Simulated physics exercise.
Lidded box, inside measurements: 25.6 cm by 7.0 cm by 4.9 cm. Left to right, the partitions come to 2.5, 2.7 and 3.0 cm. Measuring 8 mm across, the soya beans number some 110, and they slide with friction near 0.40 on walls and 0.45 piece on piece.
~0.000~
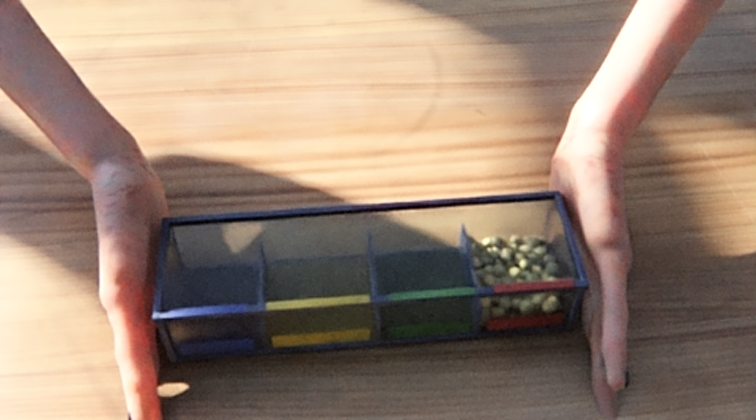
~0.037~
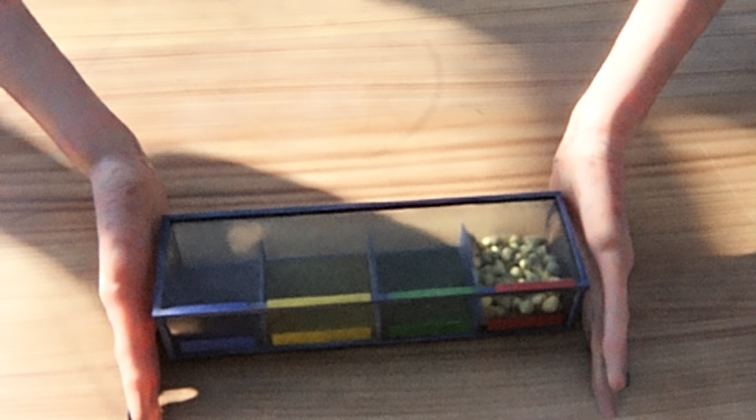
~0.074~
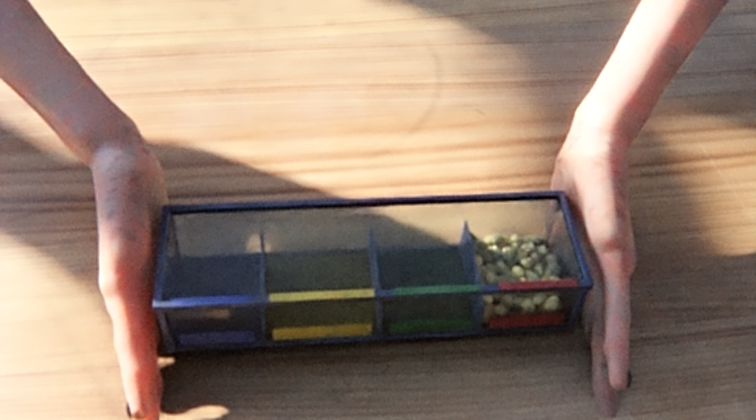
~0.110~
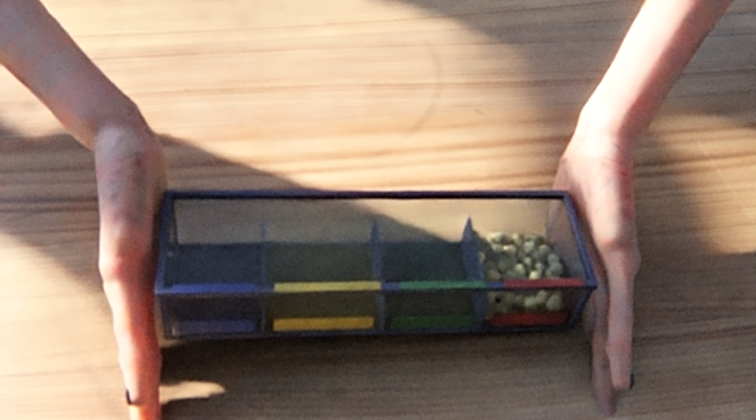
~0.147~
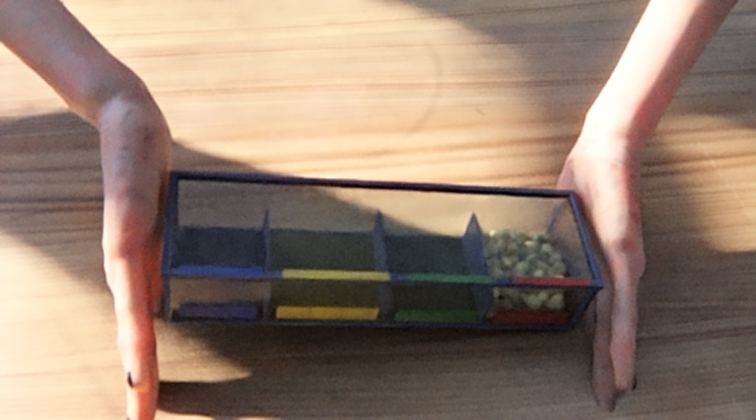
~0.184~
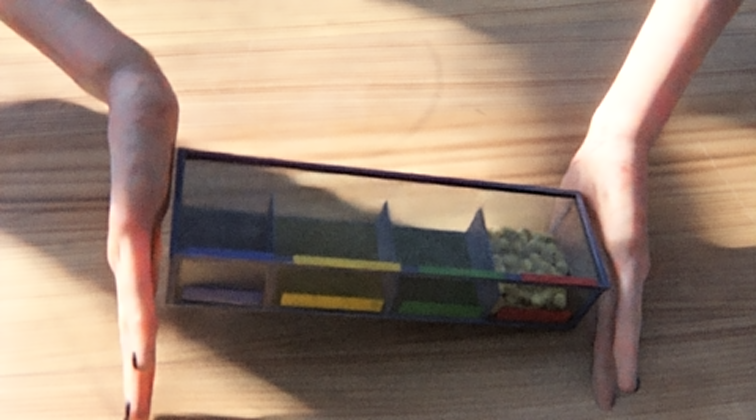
Two hands tilting a clear lidded box on a wooden table, raising its left end while pale beans sit in the red-marked right compartment.
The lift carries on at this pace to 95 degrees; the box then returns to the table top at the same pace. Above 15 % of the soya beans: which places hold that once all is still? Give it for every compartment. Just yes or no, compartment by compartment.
Red compartment gets a yes, blue compartment gets a no, green compartment gets a no, yellow compartment gets a no.
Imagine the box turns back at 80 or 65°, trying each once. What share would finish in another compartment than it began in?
Some 0 and some 0 per cent, respectively.
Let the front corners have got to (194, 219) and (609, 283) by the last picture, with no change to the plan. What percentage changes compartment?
Some 0 %.
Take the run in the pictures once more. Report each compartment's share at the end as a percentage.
Red 100, blue 0, green 0, yellow 0.
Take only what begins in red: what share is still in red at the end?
I'd estimate about 100 %.
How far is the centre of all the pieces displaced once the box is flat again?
I'd put the distance at roughly 0.5 cm.
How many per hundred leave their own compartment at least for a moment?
Around 0 in a hundred.
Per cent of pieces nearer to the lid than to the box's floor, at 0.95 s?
I'd put it at some 30 percent.
Then, at 0.95 s, tilt 95 degrees; red 100 %.
After 1.47 s, tilt 42 degrees; red 100 %.
After 2.04 s, tilt 0 degrees; red 100 %.
By 2.4 s all is still; red 100 %, blue 0 %, green 0 %, yellow 0 %.
